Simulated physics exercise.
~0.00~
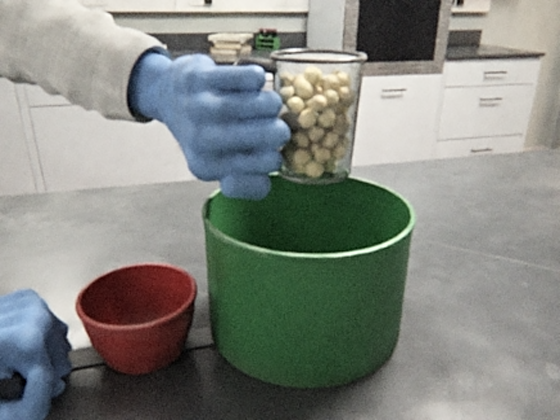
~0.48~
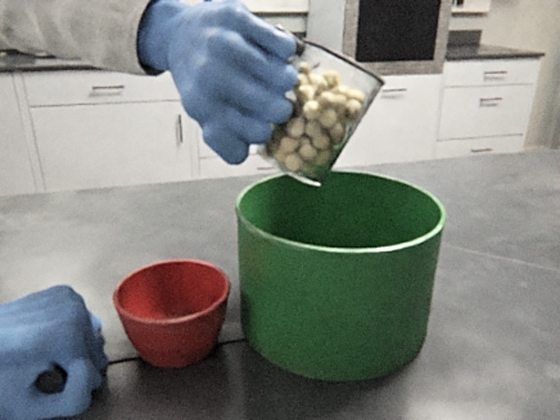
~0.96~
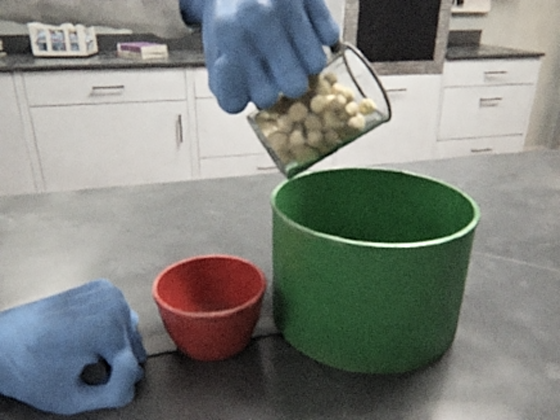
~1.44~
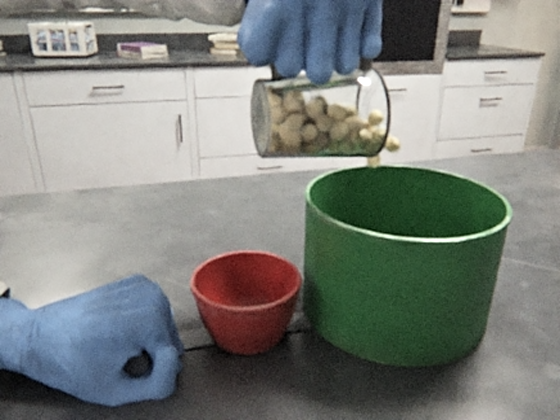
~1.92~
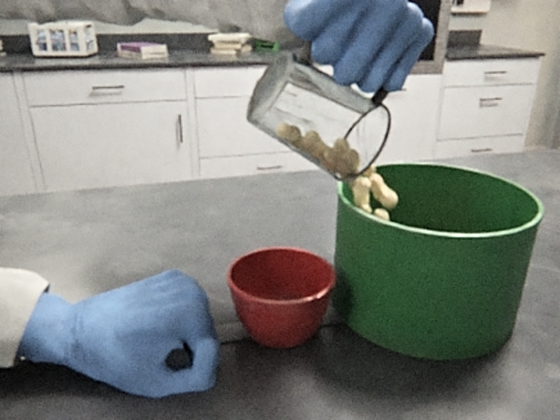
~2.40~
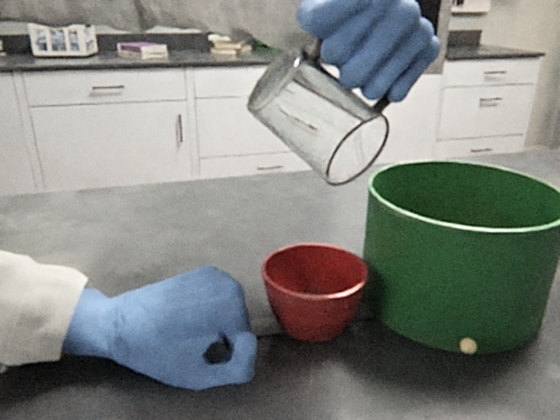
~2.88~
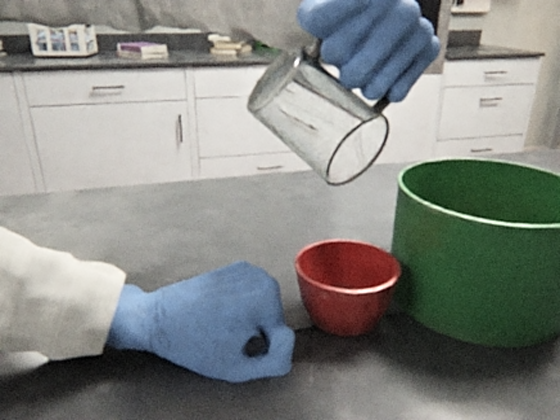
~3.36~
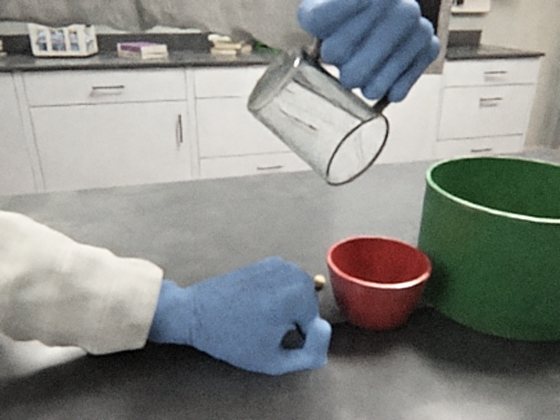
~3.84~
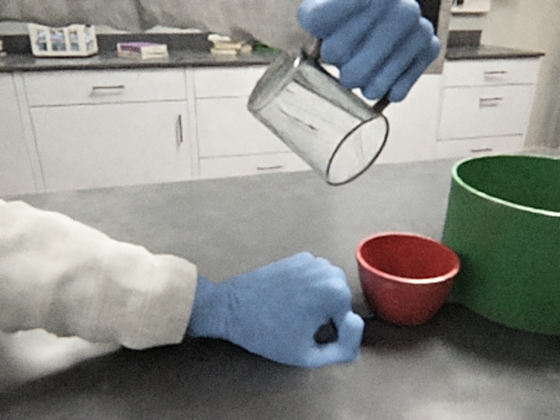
Gloved hand tipping round pale nuts from a clear cup into a green pot as pot and red bowl slide right, cup ending empty.
